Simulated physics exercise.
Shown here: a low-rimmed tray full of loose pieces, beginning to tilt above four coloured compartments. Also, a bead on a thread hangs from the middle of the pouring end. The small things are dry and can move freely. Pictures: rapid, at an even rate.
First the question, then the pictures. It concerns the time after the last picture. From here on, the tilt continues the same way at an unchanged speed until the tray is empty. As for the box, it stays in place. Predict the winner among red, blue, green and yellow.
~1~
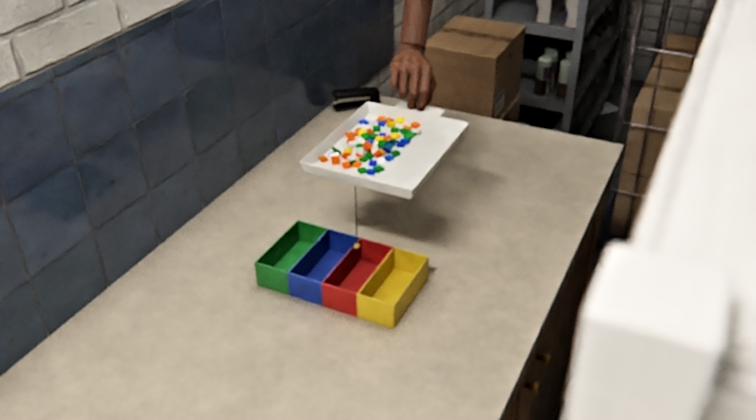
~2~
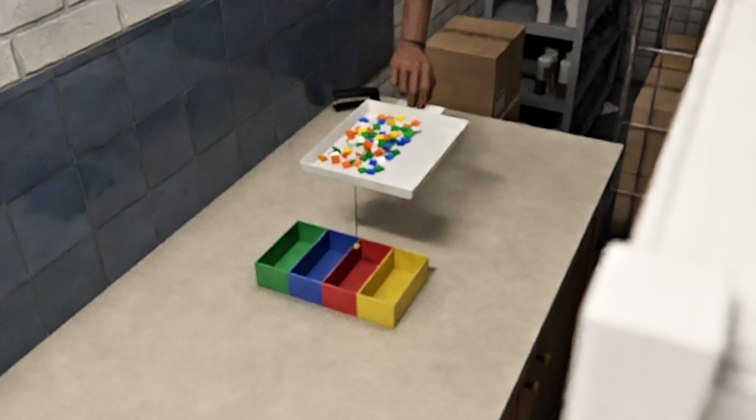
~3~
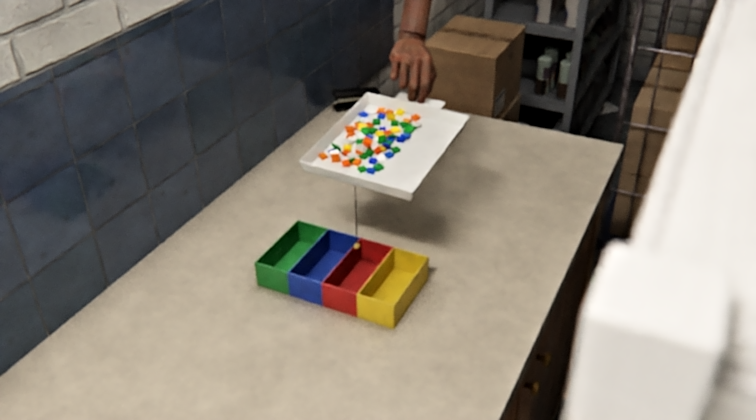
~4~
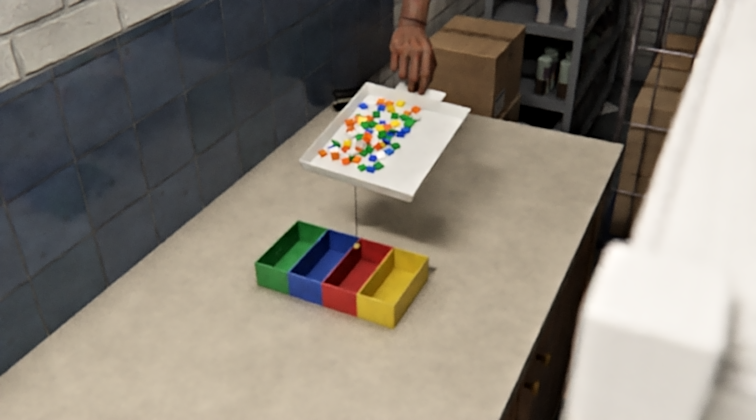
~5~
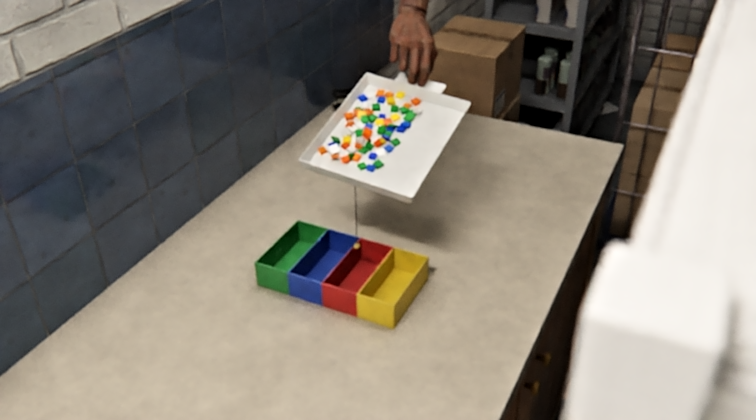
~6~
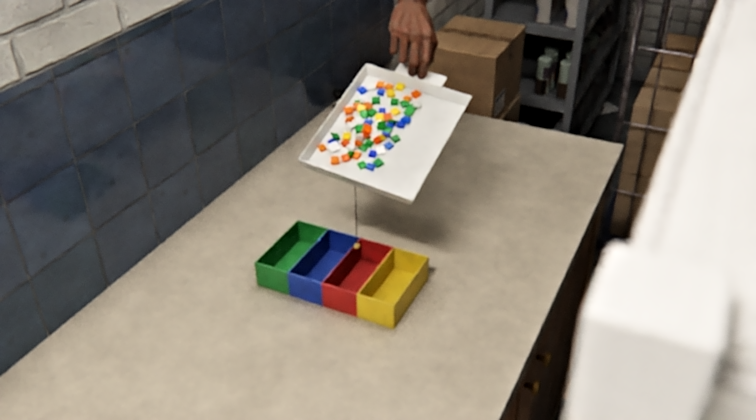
I would say yellow.
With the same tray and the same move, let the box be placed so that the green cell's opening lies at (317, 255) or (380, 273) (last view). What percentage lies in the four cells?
First about 100, then 80 per cent.
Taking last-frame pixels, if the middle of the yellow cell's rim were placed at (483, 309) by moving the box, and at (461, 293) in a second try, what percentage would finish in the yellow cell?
First position: Some 0 %; second position: Some 0 %.
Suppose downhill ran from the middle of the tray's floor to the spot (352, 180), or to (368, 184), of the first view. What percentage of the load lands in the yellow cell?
First case about 0 percent; second case about 30 percent.
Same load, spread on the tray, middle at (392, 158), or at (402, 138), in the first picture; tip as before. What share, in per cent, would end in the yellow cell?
Respectively 80 and 70 in a hundred.
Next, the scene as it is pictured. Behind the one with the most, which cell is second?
The one in second place is the red cell.
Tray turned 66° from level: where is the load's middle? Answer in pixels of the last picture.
The middle of the pieces shows up near (379, 180).
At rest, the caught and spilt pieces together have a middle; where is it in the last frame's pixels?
Resting centre, last frame: Roughly (382, 295).
Soon after the last picture, tray tipped steeply; nearly all on the tray; a small part falling or outside the box.
A little later, tray tipped past a quarter turn; about two thirds on the tray; a small part in the yellow cell; a stray few in the red cell; about a quarter falling or outside the box.
Later still, tray tipped past a quarter turn; about two thirds in the yellow cell; about a third in the red cell; a small part falling or outside the box.
At rest, tray tipped past a quarter turn; about two thirds in the yellow cell; about a third in the red cell; none in the blue cell; none in the green cell; a small part outside the box.
